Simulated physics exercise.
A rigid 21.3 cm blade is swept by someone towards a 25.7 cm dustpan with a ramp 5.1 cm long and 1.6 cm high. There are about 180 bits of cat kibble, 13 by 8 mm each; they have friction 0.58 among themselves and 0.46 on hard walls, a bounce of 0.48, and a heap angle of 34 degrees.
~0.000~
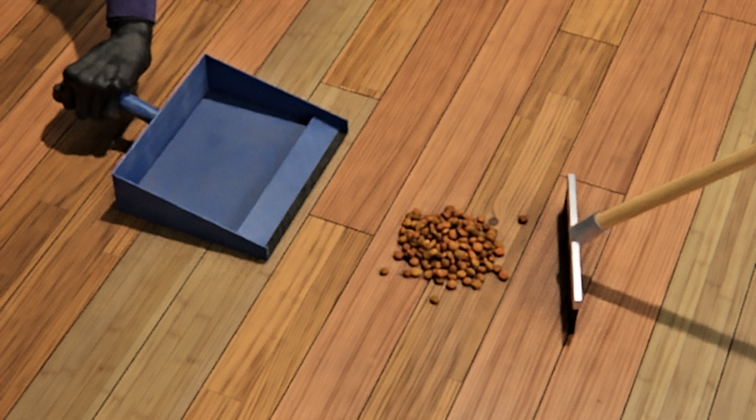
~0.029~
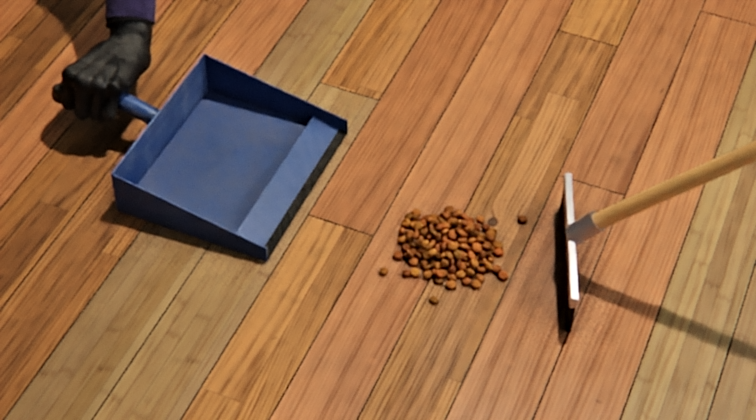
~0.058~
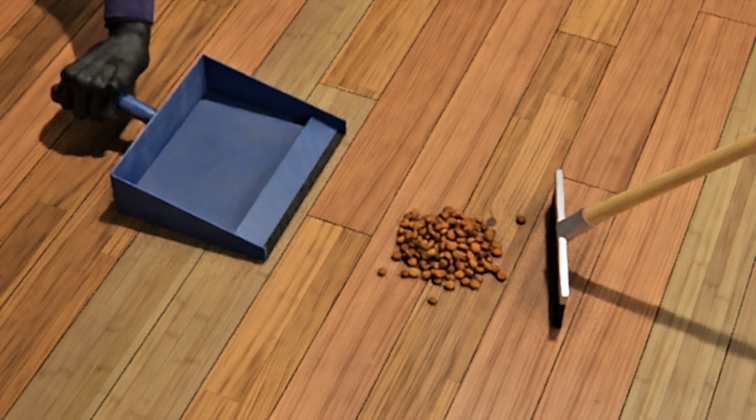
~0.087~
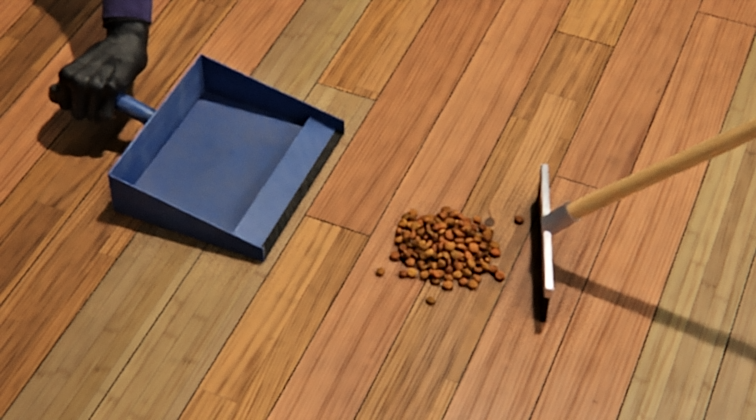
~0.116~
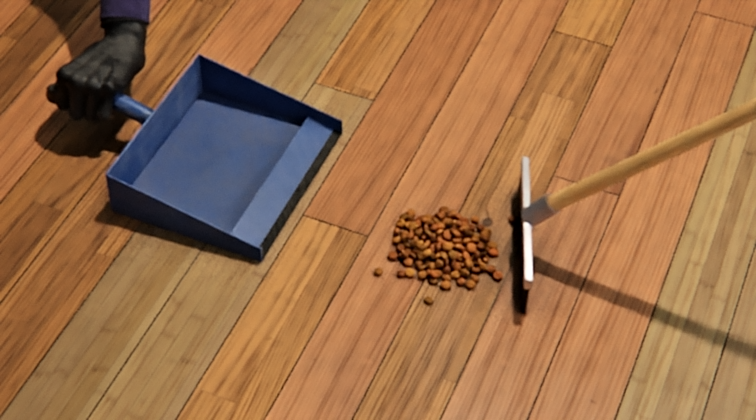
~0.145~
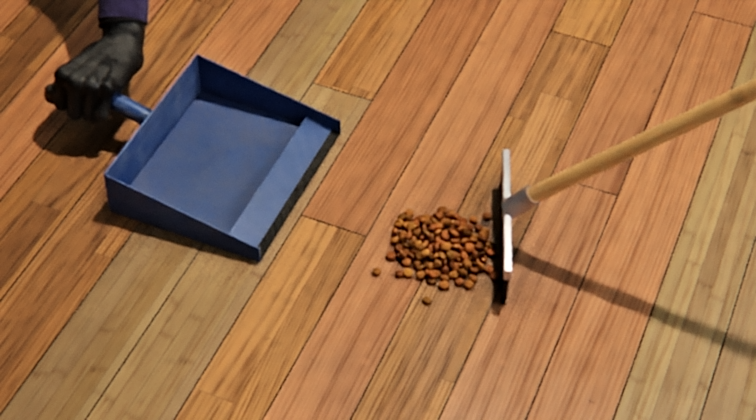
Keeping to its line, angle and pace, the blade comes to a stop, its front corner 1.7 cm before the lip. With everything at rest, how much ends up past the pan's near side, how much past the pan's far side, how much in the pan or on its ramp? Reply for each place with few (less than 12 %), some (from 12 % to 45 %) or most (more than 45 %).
Past the pan's near side - few; past the pan's far side - few; in the pan or on its ramp - few.
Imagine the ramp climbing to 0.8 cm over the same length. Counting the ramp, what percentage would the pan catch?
About 10 %.
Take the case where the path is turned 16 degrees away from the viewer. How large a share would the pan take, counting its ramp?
0 %.
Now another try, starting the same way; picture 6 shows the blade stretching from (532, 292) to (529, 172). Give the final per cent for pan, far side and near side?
Pan 0 % / far 0 % / near 0 %.
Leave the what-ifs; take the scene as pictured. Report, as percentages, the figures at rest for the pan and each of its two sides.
Near side 0 %, far side 0 %, pan 5 %.
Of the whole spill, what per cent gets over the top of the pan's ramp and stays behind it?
Around 0 in a hundred.
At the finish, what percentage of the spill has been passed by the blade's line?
My guess is close to 25 per cent.
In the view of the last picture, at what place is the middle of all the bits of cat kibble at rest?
(315, 222).
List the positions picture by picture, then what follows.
In the first frame, blade from (577, 304) to (570, 182), moved 0.0 cm, 0 of the pieces shifted so far; middle of the pieces at (451, 249); pan at (223, 167).
In the second frame, blade from (573, 303) to (567, 181), moved 0.4 cm, 0 of the pieces shifted so far; middle of the pieces at (450, 249).
In the third frame, blade from (564, 299) to (558, 178), moved 1.5 cm, 0 of the pieces shifted so far; middle of the pieces at (449, 249).
In the fourth frame, blade from (548, 293) to (544, 173), moved 3.4 cm, 0 of the pieces shifted so far; middle of the pieces at (447, 250).
In the fifth frame, blade from (528, 284) to (525, 165), moved 5.9 cm, 1 of the pieces shifted so far; middle of the pieces at (445, 250).
In the sixth frame, blade from (507, 275) to (506, 157), moved 8.5 cm, 1 of the pieces shifted so far; middle of the pieces at (443, 250); pan at (216, 167). Its pace works out near 0.90 m/s, heading 10 degrees away from the viewer's side.
After 0.28 s, middle of the blade 16 cm from the lip; 0 % over the lip, far side 0 %, near side 0 %.
Then, at 0.37 s, middle of the blade 8 cm from the lip; 0 % over the lip, far side 0 %, near side 0 %.
Then, at 0.60 s, middle of the blade 5 cm from the lip; 10 % over the lip, far side 0 %, near side 0 %.
At rest (1.1 s), near side 0 %, far side 0 %, pan 5 %, in front of the lip or behind the blade 90 %.
